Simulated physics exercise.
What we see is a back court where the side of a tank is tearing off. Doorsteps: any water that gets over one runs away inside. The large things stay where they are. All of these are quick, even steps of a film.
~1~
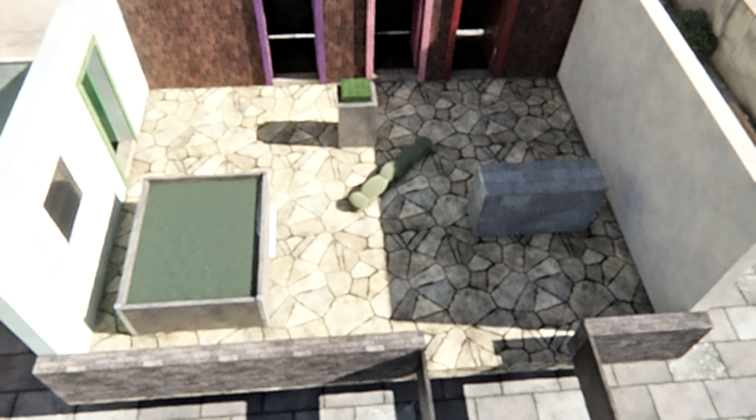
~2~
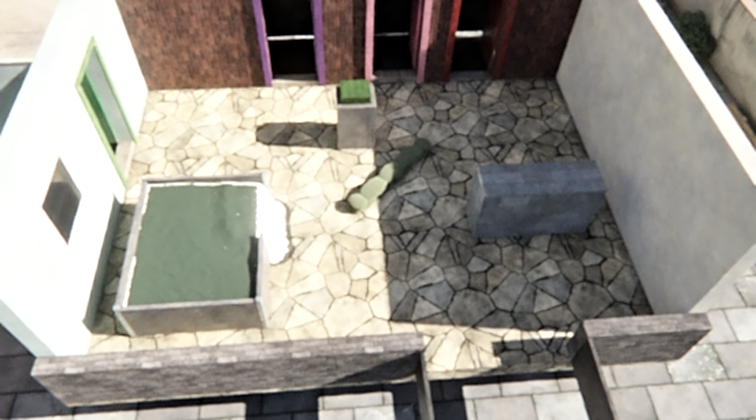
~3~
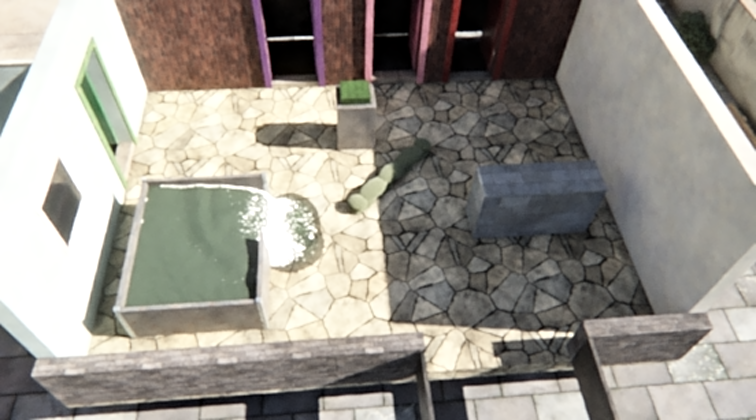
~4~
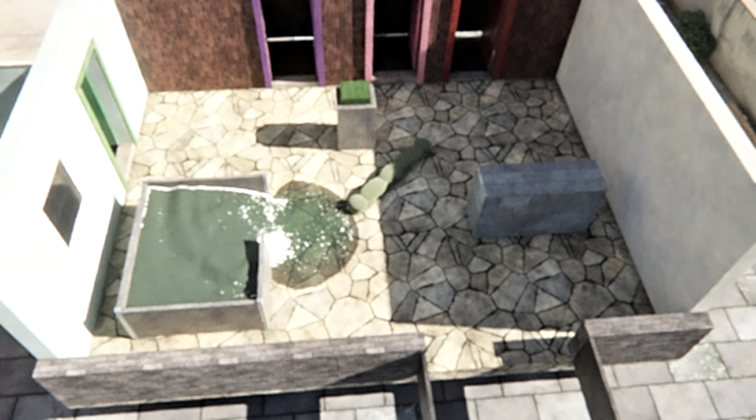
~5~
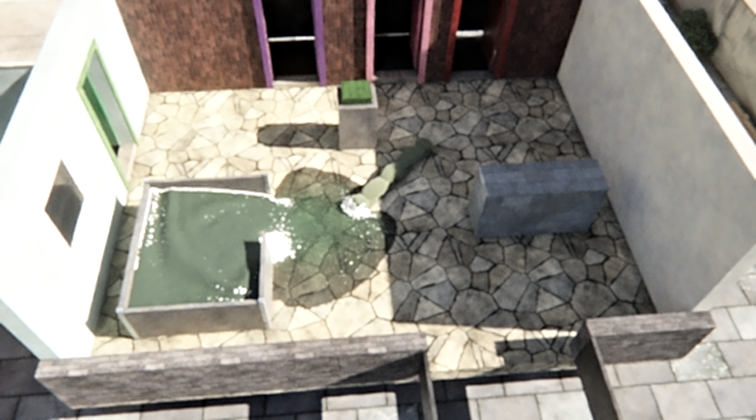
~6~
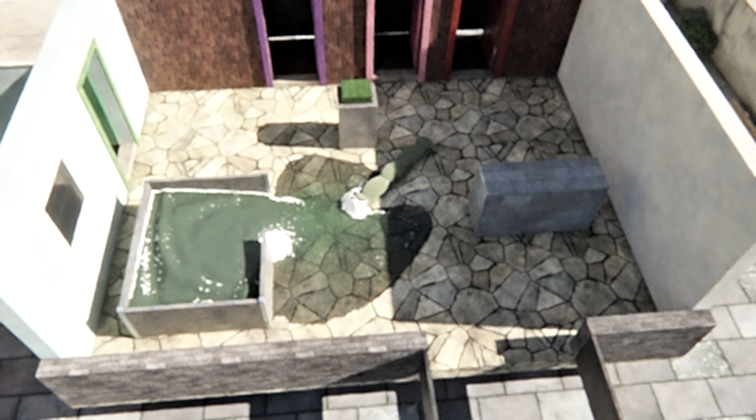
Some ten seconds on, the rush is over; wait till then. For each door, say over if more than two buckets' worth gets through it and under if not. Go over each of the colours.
Red door: Over, pink door: Under, purple door: Under, green door: Under.
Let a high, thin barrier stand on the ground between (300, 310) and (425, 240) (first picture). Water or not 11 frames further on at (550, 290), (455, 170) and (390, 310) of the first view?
Results in order: Bone-dry / swamped / bone-dry.
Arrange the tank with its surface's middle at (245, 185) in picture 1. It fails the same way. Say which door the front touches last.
It would be the green-painted one.
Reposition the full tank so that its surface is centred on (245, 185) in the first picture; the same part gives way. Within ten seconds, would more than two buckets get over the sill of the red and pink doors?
Red door lets more in, pink door floods.
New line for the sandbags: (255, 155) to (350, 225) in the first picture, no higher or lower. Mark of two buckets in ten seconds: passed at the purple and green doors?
Taking them in turn, the purple door falls short of it, while the green door falls short of it.
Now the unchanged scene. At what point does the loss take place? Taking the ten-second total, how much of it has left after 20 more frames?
Log: Around 20 %, estimated.
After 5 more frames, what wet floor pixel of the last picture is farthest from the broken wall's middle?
I'd point to (544, 246).
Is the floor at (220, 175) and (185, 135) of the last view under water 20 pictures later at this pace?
Taken in order, bone-dry then bone-dry.
A moment on, water covers 25 % of the floor; the red door not reached, the pink door not reached, the purple door not reached, the green door not reached.
Next, water covers 50 % of the floor; the red door wet at the sill, nothing in, the pink door not reached, the purple door not reached, the green door not reached.
Then, water covers 65 % of the floor; the red door over two buckets in, the pink door under two buckets in, the purple door wet at the sill, nothing in, the green door not reached.
Later, water covers 70 % of the floor; the red door over two buckets in, the pink door under two buckets in, the purple door wet at the sill, nothing in, the green door not reached.
In the end, water covers 85 % of the floor; the red door over two buckets in, the pink door under two buckets in, the purple door wet at the sill, nothing in, the green door wet at the sill, nothing in.
